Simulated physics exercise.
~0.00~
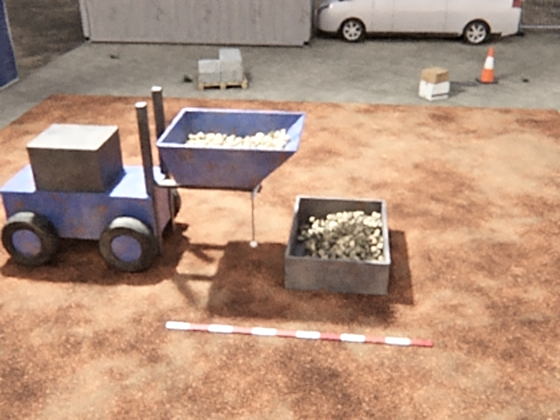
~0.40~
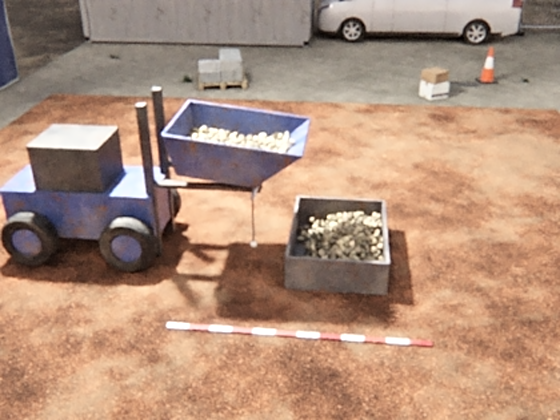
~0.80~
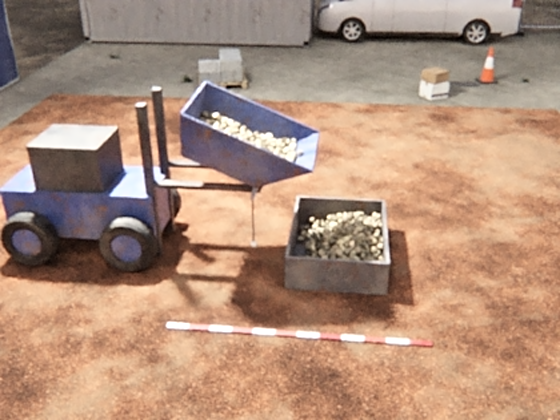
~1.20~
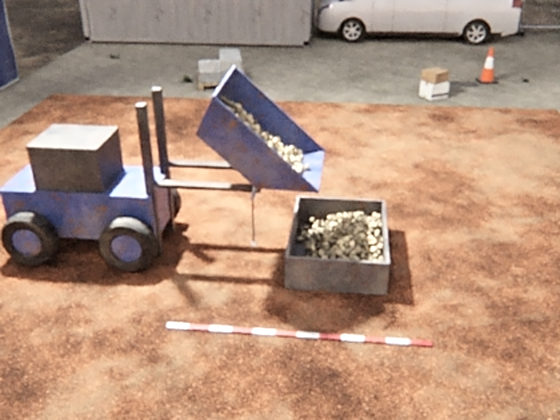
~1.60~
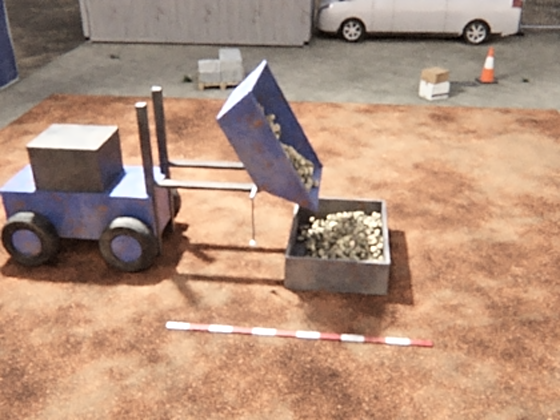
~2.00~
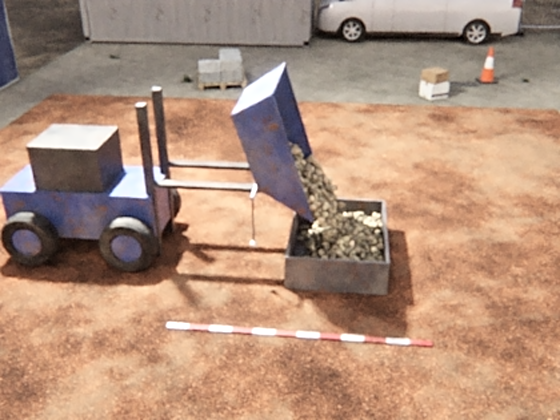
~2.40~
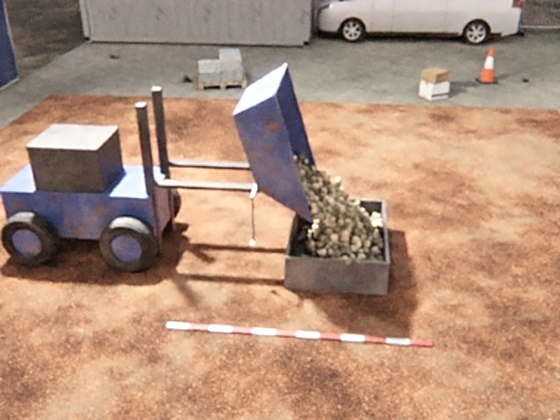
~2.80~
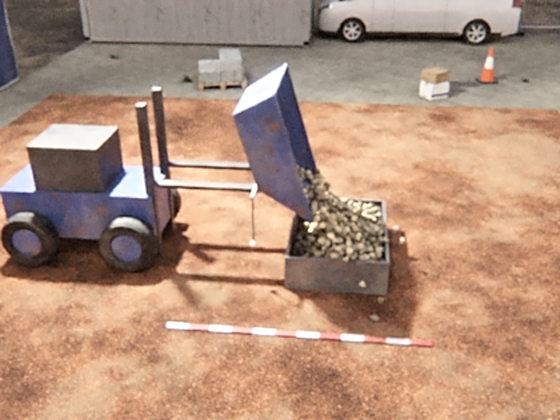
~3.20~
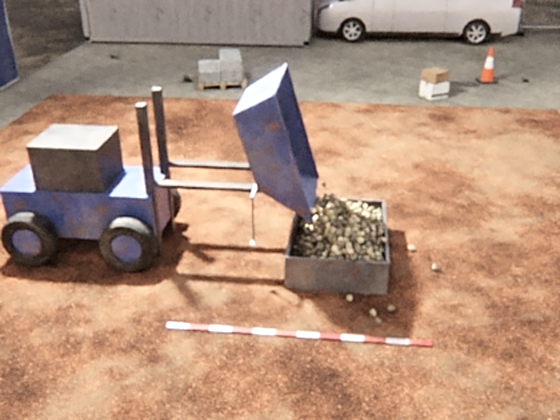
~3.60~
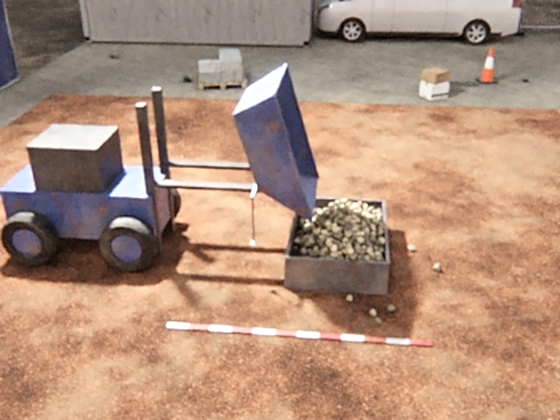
A blue forklift tips its skip, pouring stones into a bin, and a few spill outside.
